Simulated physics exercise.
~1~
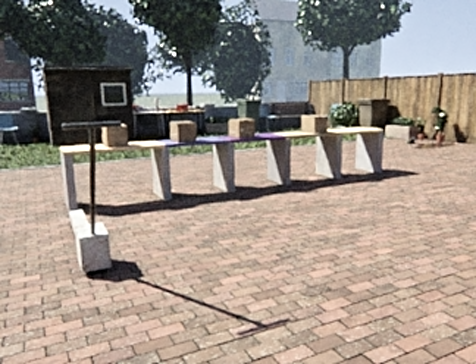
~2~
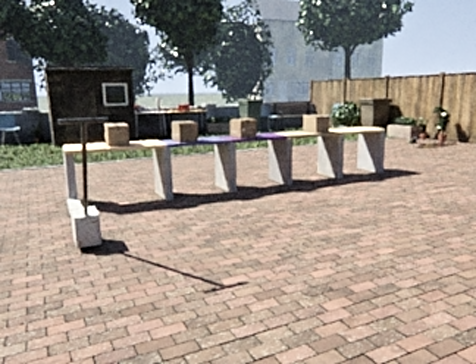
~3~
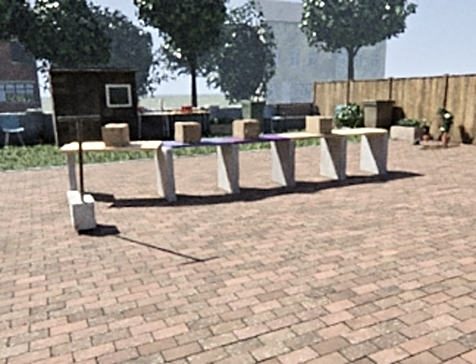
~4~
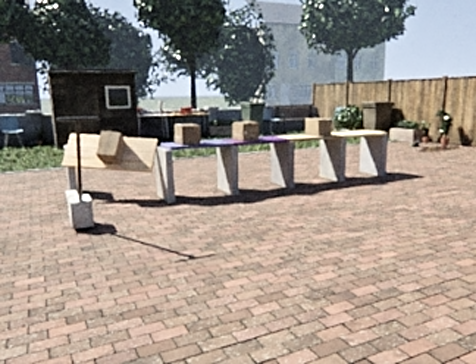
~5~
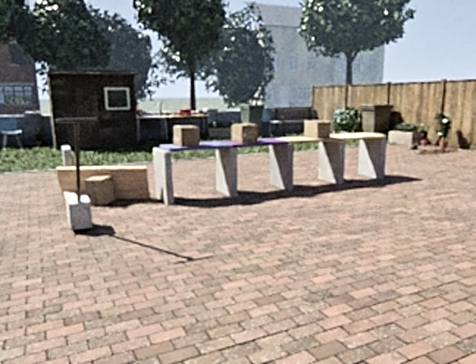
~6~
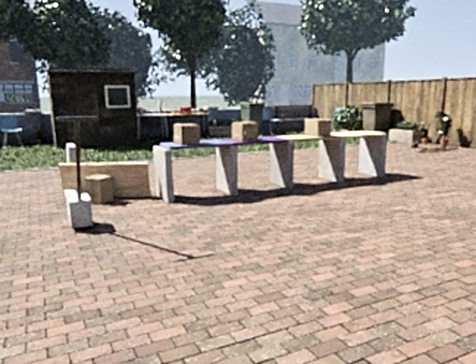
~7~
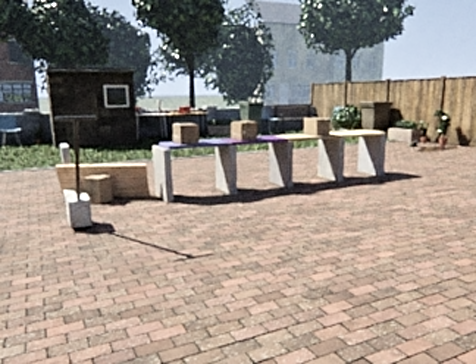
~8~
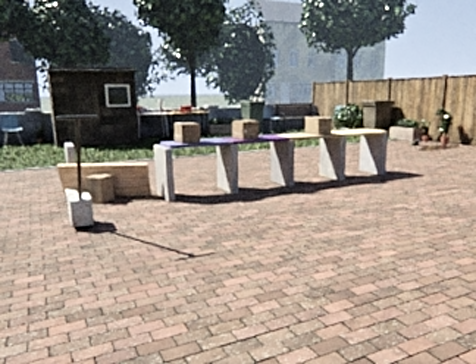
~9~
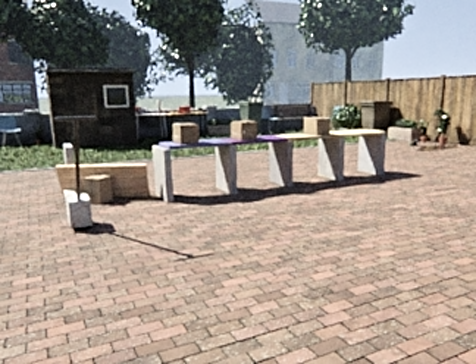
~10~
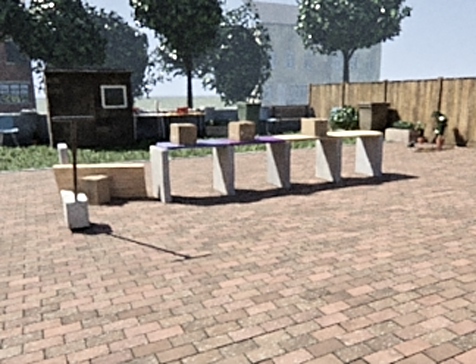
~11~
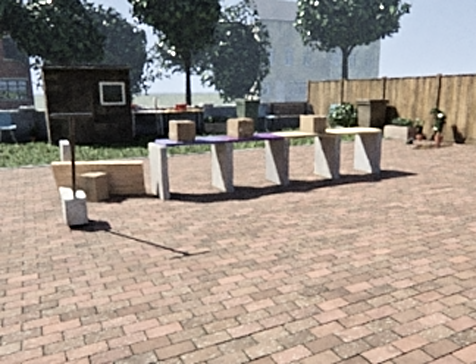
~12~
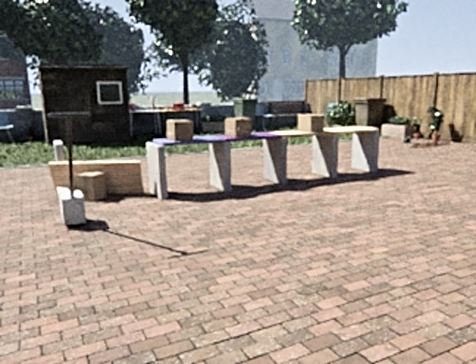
At first, a long row of boards rests on pale grey uprights in a sunny brick yard, with cartons spaced along the top and a jack with a tall handle standing low in front of the left end. The jack slides away from the viewer, in toward the foot of the leftmost upright. The end board then tips and drops, taking its carton down with it. Both land by the left end, the board up on its long edge and the carton in front of it. The jack stops, and the rest of the row, including the blue and purple boards, stays standing with its cartons on top.
